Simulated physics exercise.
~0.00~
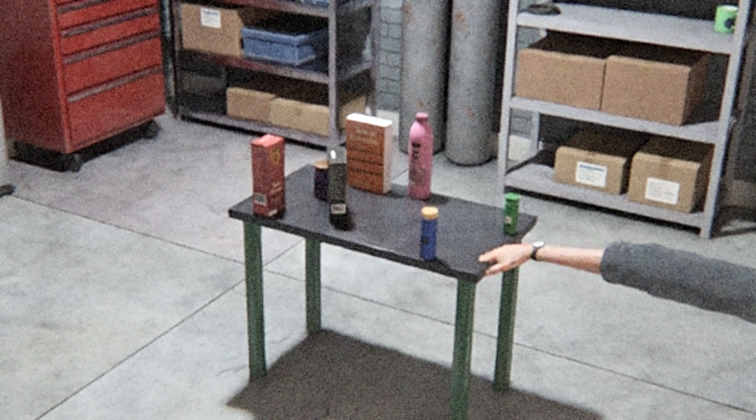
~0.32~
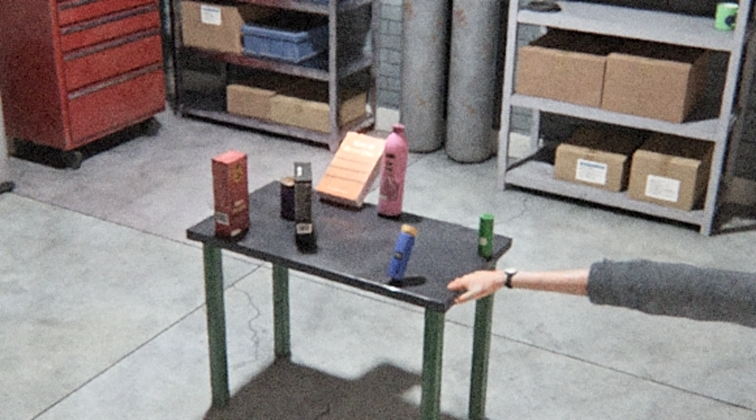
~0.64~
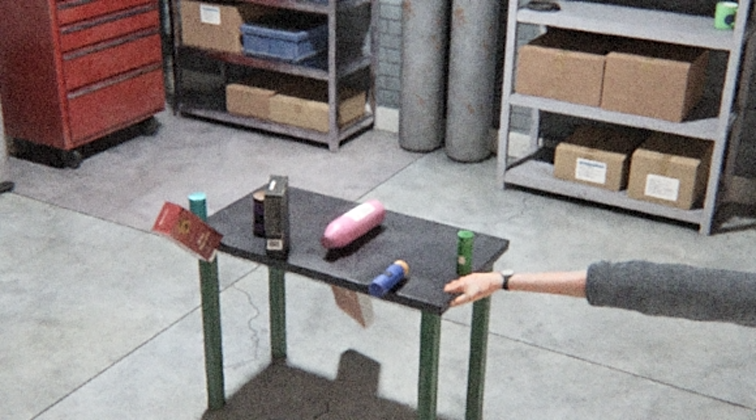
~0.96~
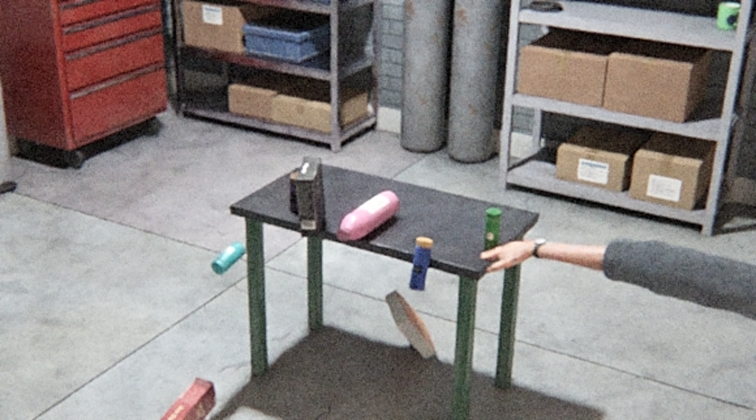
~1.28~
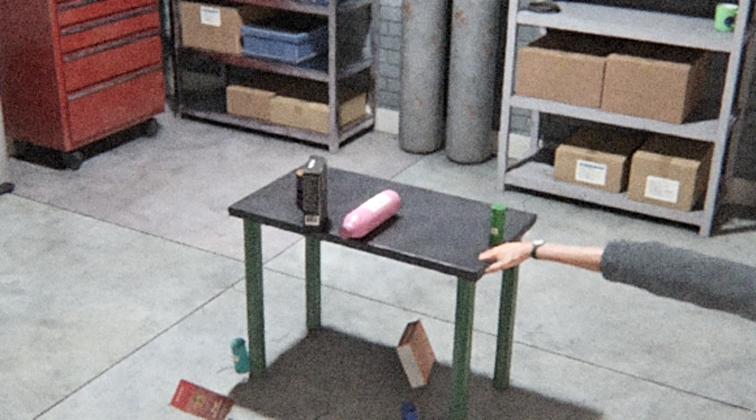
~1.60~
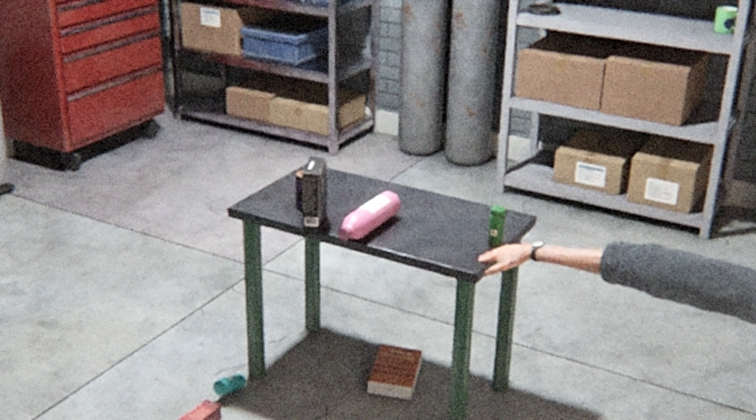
In a concrete-floored storeroom, a hand jerks a small black table, toppling a pink bottle and sending several items to the floor.
